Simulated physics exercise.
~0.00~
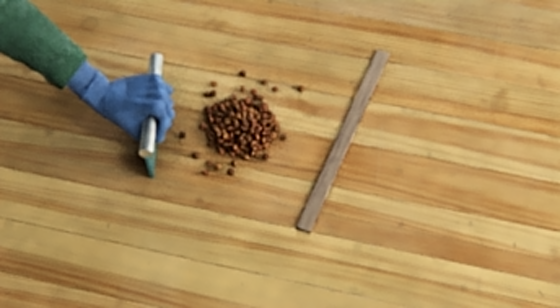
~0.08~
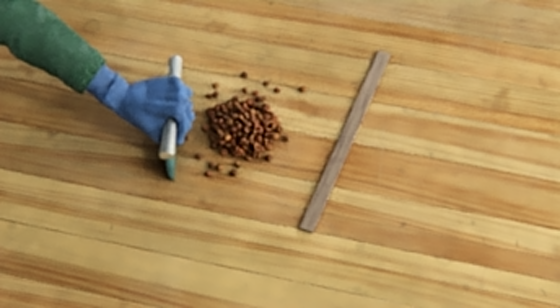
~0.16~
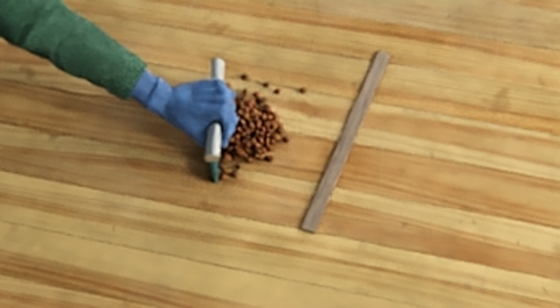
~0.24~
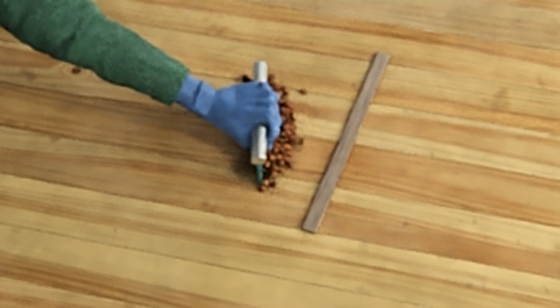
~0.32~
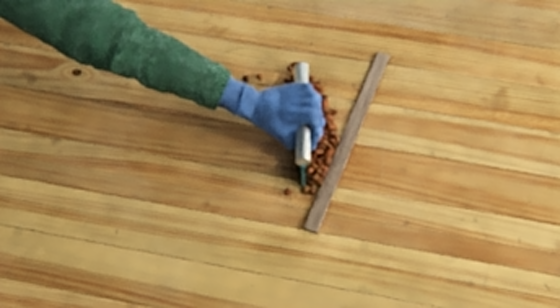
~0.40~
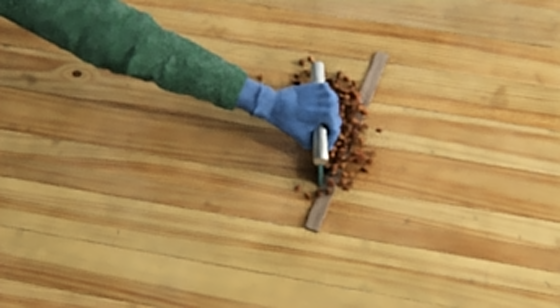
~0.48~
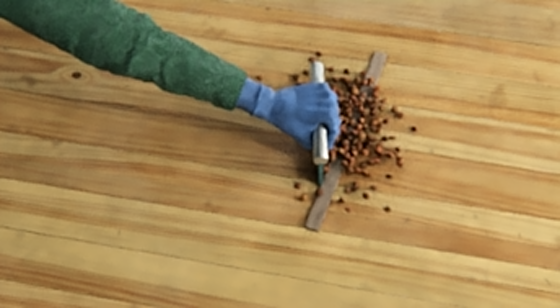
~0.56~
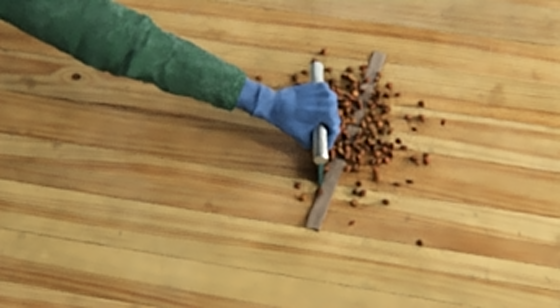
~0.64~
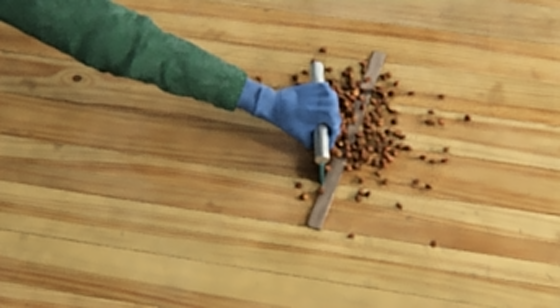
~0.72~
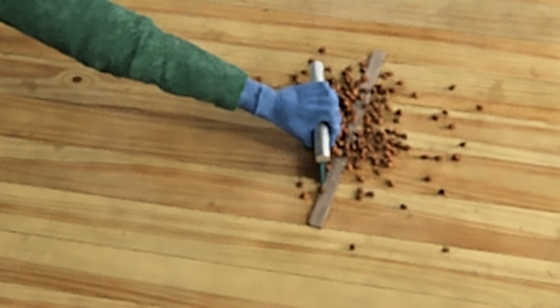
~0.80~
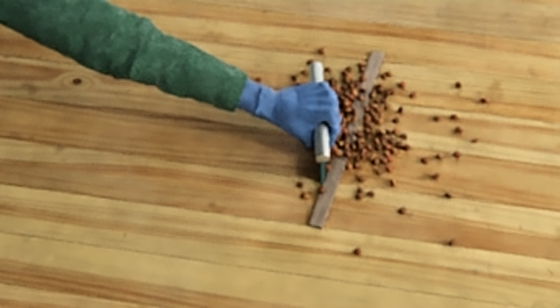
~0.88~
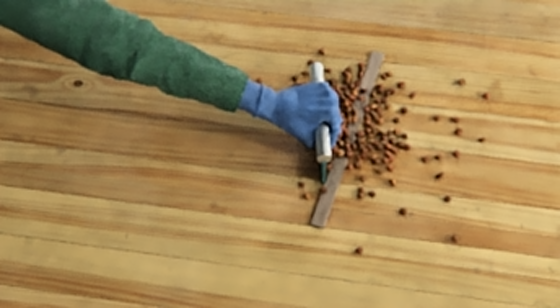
The clip opens on a wooden plank surface with a heap of small reddish-brown kibble pieces, a flat grey-brown strip lying to its right, and a blue-gloved hand in a green sleeve holding a scraper at the left. The hand moves the scraper rightwards until it meets the heap, then pushes the pieces along toward the strip. The pile bunches up against the strip and spills over it as the scraper stops just short. Loose pieces scatter farther right while the hand holds still. At the end, many pieces rest on and around the strip, with others strewn beyond it.
